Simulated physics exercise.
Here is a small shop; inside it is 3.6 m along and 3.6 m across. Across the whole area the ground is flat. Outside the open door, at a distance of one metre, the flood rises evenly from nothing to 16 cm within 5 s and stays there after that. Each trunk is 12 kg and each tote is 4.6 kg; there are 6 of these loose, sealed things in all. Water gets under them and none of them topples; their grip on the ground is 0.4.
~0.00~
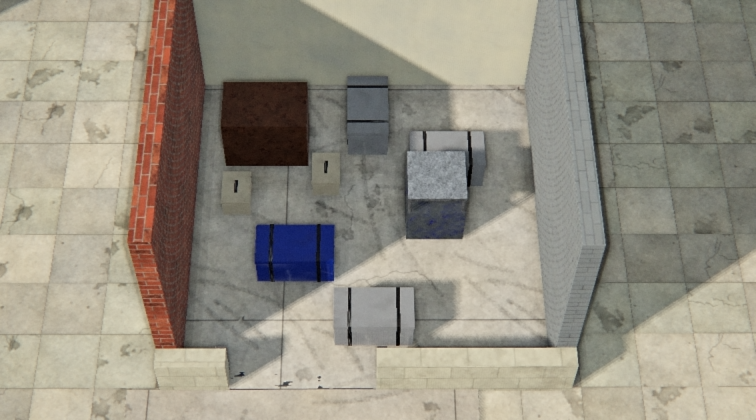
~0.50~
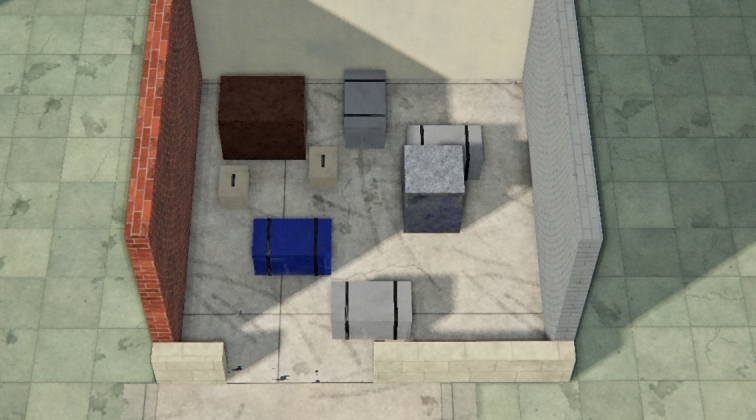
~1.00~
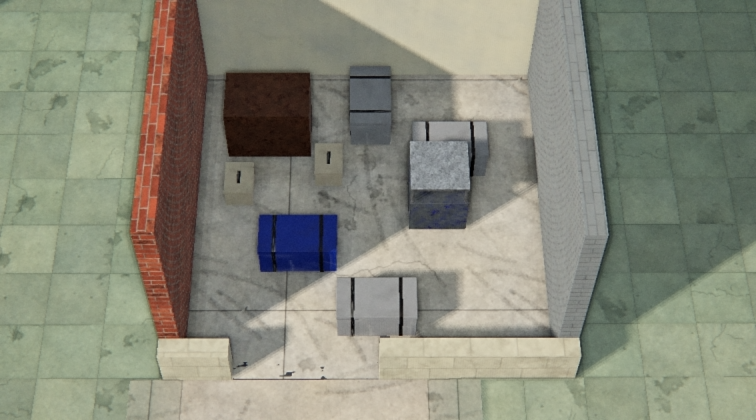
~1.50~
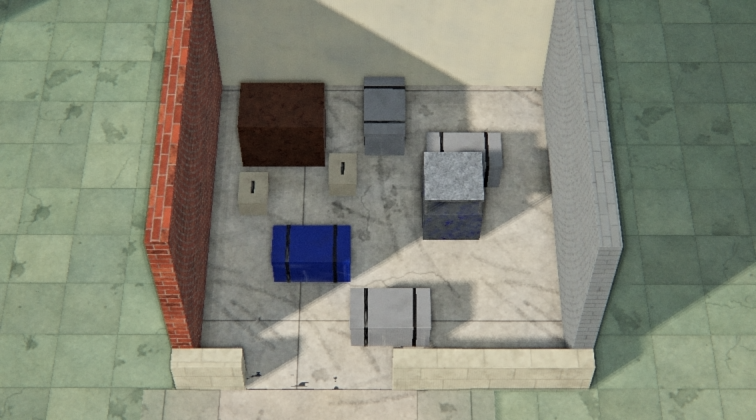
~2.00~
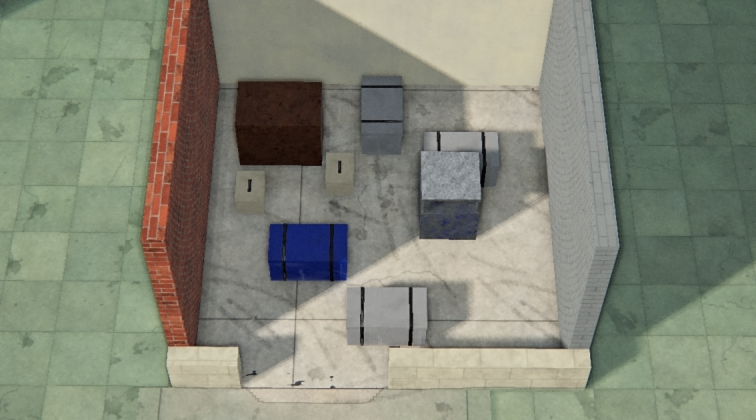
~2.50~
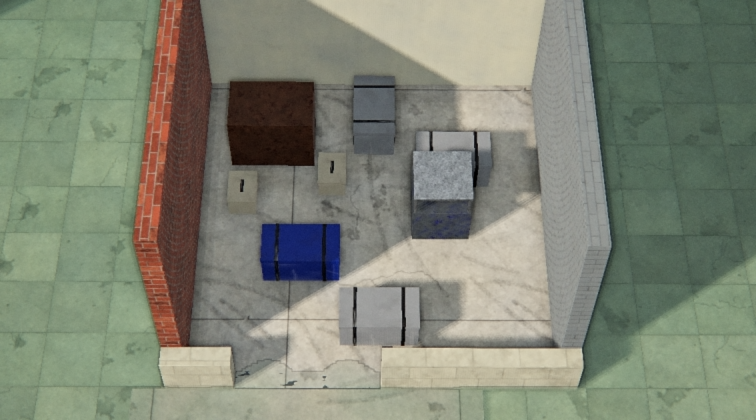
A greenish layer covered the pale paving around a small walled shop, then edged to the doorway, while the view swayed slightly and the blue trunk and other boxes inside stayed put.
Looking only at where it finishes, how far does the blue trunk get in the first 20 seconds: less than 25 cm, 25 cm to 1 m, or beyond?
Looks like it will be displaced a long way.
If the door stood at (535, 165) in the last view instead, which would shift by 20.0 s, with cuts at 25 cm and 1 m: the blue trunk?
By then the blue trunk has been carried a long way.
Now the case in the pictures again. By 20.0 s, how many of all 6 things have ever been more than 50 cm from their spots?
That adds up to 5.
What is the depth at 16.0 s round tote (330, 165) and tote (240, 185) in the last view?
I'd estimate 13 cm for the first and 16 cm for the second.
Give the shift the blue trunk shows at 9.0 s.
It is about 150 cm out of place by then.
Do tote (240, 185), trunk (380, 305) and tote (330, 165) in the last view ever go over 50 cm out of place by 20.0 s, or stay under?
First smaller, then greater, then greater.
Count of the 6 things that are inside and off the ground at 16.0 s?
Count: 6.
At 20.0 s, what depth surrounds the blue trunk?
Roughly 15 cm.
After 4.0 s the blue trunk is near (301, 239), 0.0 m from its start, aground; 0 afloat.
After 9.0 s the blue trunk is near (397, 137), 1.7 m from its start, afloat; 4 afloat.
After 16.0 s the blue trunk is near (477, 137), 2.2 m from its start, afloat; 6 afloat.
After 20.0 s the blue trunk is near (502, 150), 2.4 m from its start, afloat; 6 afloat.
